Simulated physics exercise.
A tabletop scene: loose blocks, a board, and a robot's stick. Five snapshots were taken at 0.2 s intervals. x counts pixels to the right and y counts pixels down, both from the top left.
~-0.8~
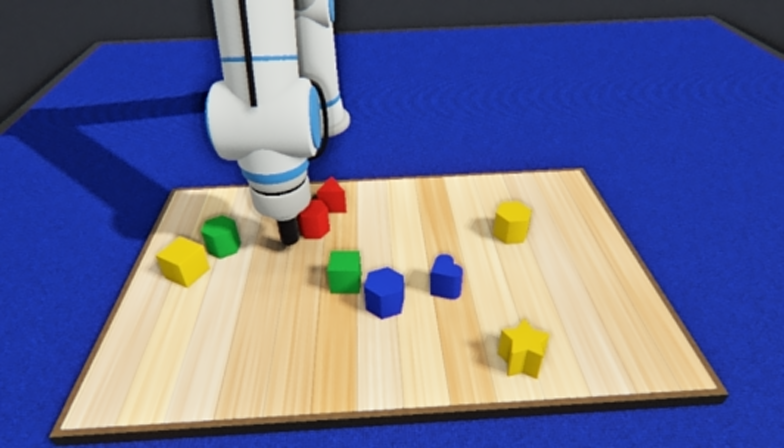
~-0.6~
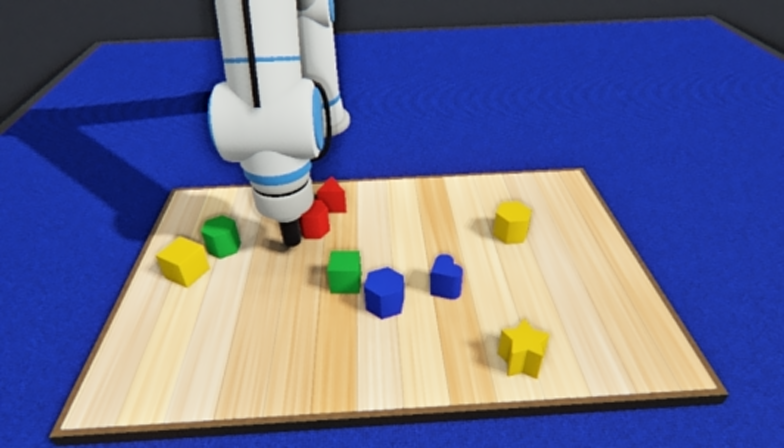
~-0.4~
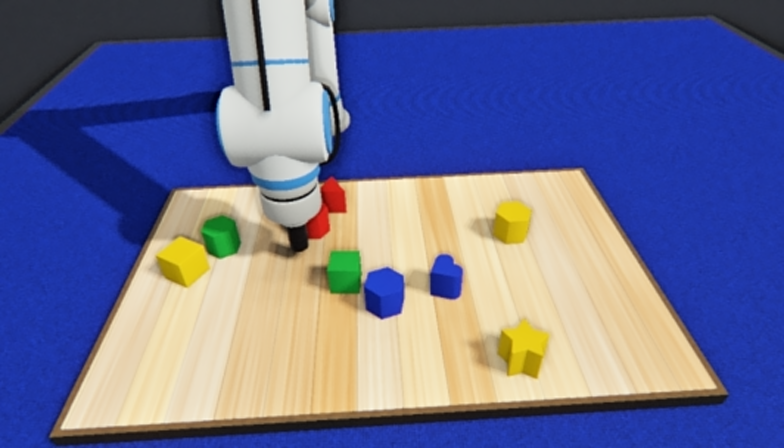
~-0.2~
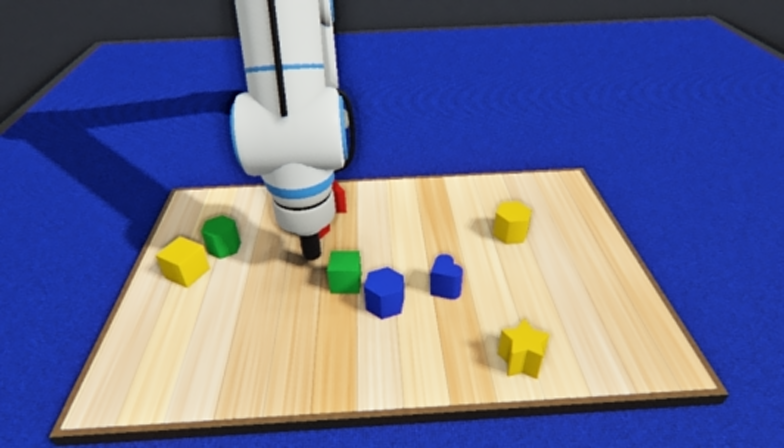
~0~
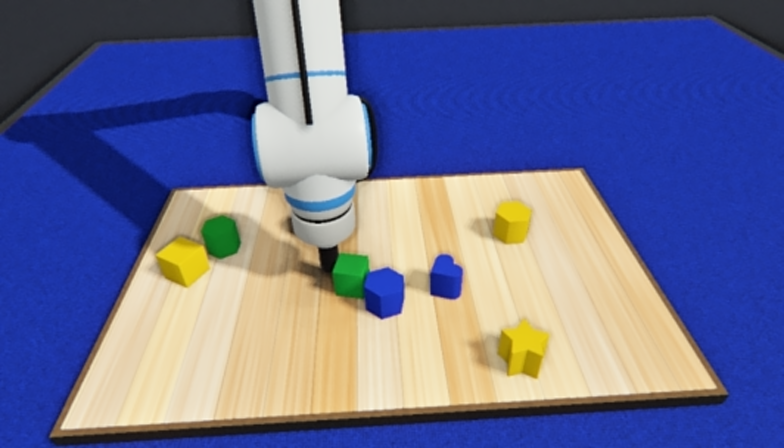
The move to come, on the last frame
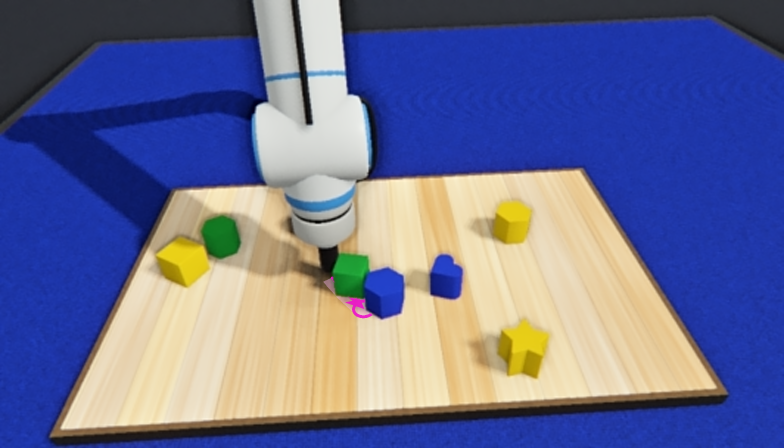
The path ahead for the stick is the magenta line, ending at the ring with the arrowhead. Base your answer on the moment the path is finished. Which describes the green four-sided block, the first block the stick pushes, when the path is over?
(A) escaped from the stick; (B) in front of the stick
Letter B.
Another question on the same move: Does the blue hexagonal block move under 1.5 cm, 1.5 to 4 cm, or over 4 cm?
It moves more than 4 cm.
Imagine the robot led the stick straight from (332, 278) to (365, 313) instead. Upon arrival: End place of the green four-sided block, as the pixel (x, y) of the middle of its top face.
At the end it should sit near (392, 293).
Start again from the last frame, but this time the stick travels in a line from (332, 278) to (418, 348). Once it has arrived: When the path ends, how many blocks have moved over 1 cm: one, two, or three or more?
It looks like two blocks will be pushed more than about 1 cm.
Path on the board, from (332, 278) through (346, 293) to (364, 309).
What follows on the original path. Halfway along, stick at (346, 283); green four-sided block at (369, 276); blue hexagonal block at (402, 289).
At the end, stick at (363, 298); green four-sided block at (390, 290), turned 15° anticlockwise; blue hexagonal block at (427, 298), turned 15° anticlockwise.
